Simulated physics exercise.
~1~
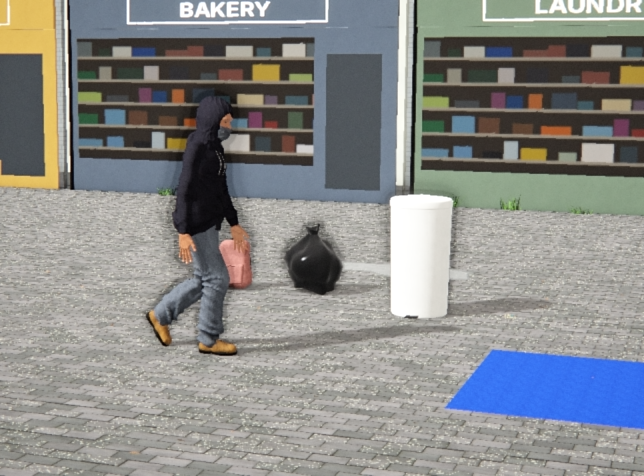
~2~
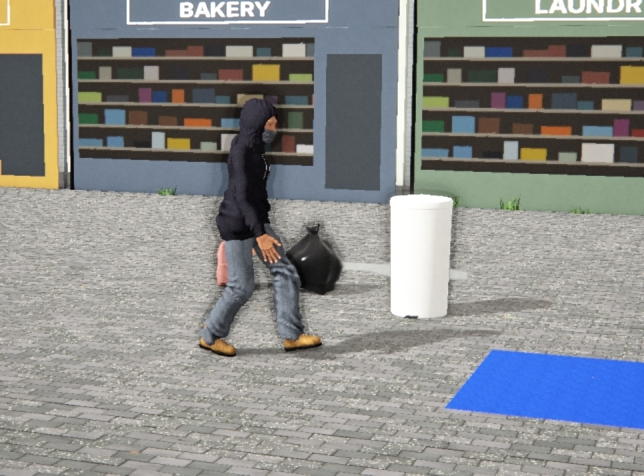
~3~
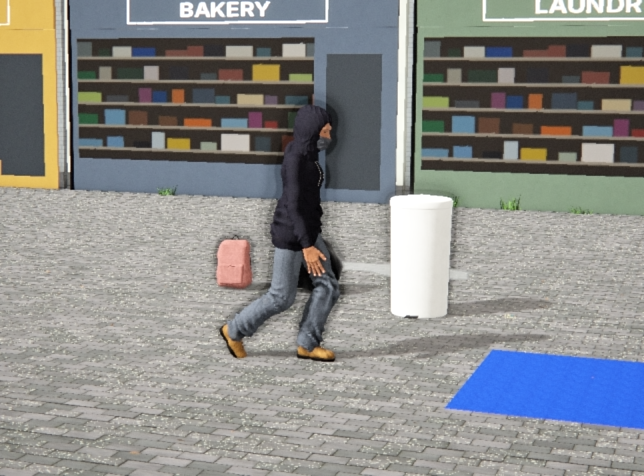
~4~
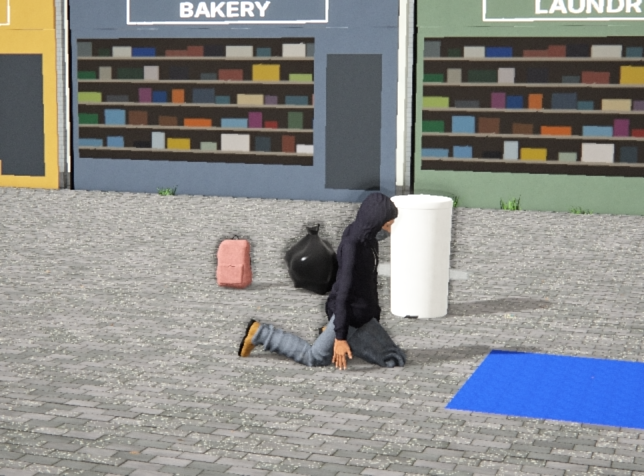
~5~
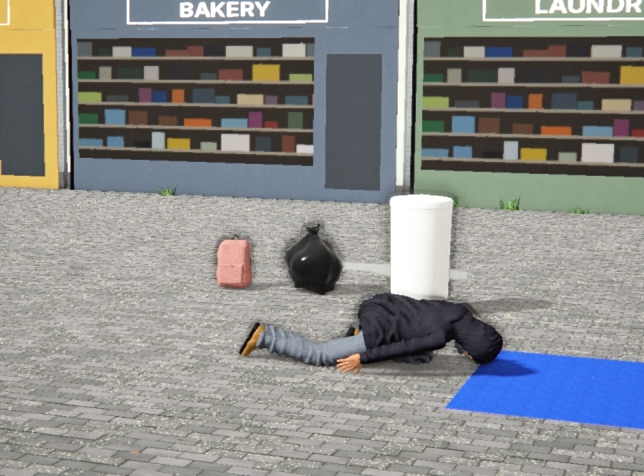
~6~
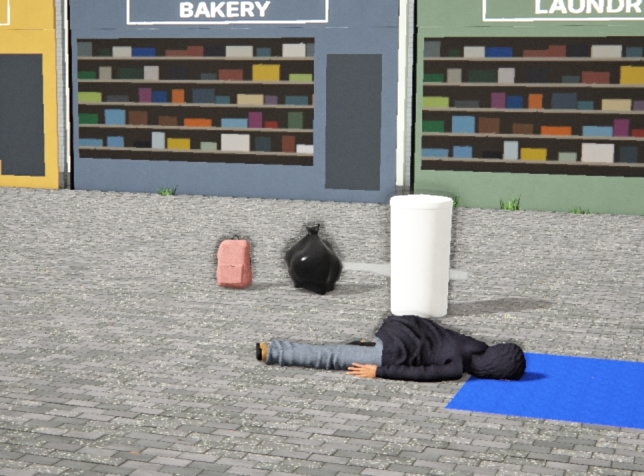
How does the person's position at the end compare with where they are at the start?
At the start the person is upright on the left, walking beside the pink backpack. By the end they are farther right and lower in the view, lying flat in front of the white cylinder with their head on the blue mat.
At the start, a person in a dark hooded top, grey trousers and tan shoes walks to the right across a paved street, in front of a bakery and a laundry. They pass a pink backpack and a black rubbish bag, heading toward a white cylinder and a blue mat. Just short of the cylinder, their legs fold and they drop to their knees. The body then pitches forward to the right, chest and head going down to the ground. It ends with the person lying flat and face down, head over the mat's near edge while chest and hips stay short of it.
